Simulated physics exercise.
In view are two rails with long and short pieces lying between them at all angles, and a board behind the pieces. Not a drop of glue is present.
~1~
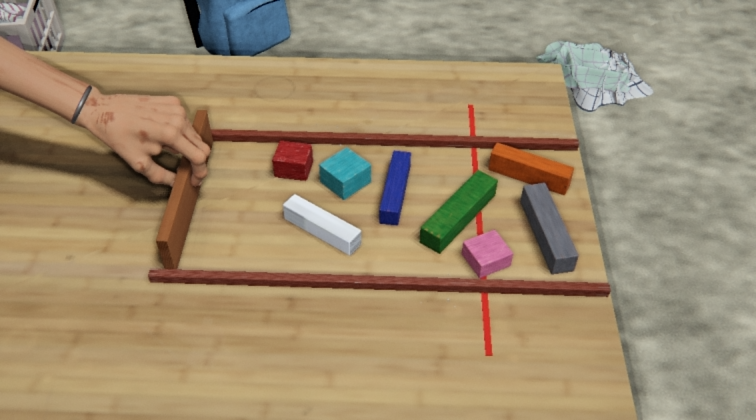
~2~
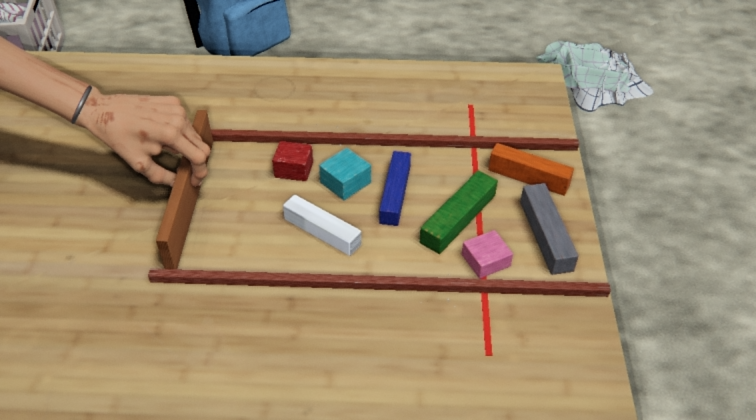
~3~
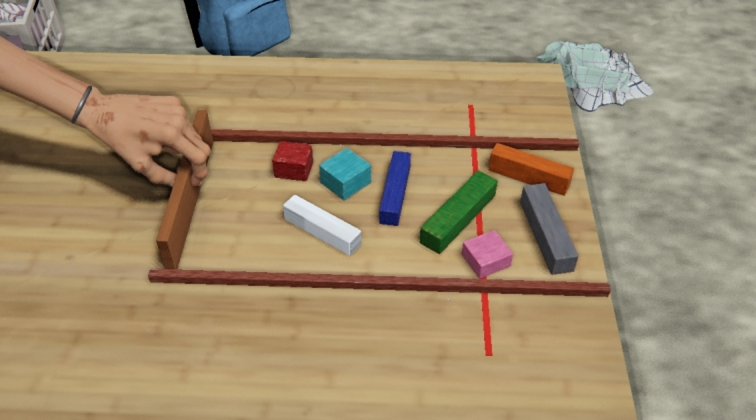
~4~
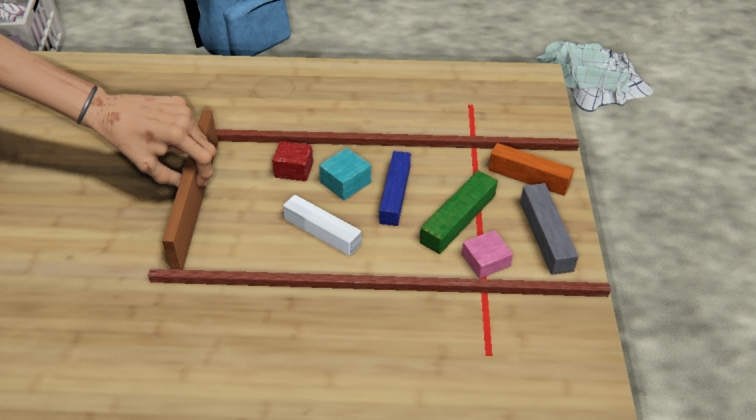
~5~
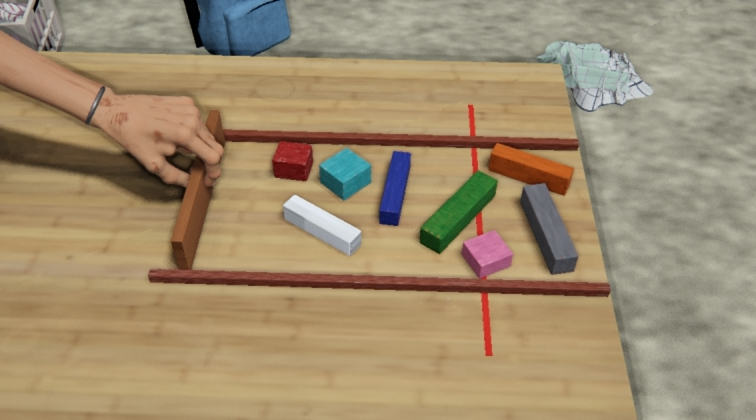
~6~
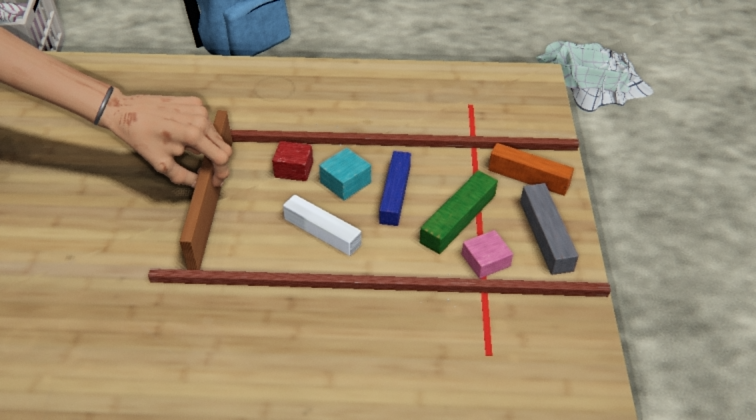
A hand held a brown board behind scattered colored blocks lying between two dark red rails on a wooden table, then slid it slightly to the right while the blocks stayed still.
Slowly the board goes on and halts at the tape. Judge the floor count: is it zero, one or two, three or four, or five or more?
The floor count is zero.
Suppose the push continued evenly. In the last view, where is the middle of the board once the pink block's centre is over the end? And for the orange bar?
I'd say about (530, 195) for the first one and about (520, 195) for the second.
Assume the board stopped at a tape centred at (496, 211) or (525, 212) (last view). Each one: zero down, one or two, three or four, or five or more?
Falls: One to two, then one to two.
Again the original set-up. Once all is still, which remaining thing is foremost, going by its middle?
Looking at the middles, it's the grey bar.
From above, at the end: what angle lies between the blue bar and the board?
The angle is some 30°.
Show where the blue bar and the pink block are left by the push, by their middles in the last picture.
In the last picture the first middle sits at (528, 199) and the other at (548, 261).
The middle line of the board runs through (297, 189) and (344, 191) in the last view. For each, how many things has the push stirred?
The first count is 3, and then it's 4.
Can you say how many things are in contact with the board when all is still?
3 touch it.
Soon after, none off yet; grey bar at rest near (548, 227); orange bar at rest near (530, 169); pink block at rest near (487, 254).
In the end, the number that fall off is zero.
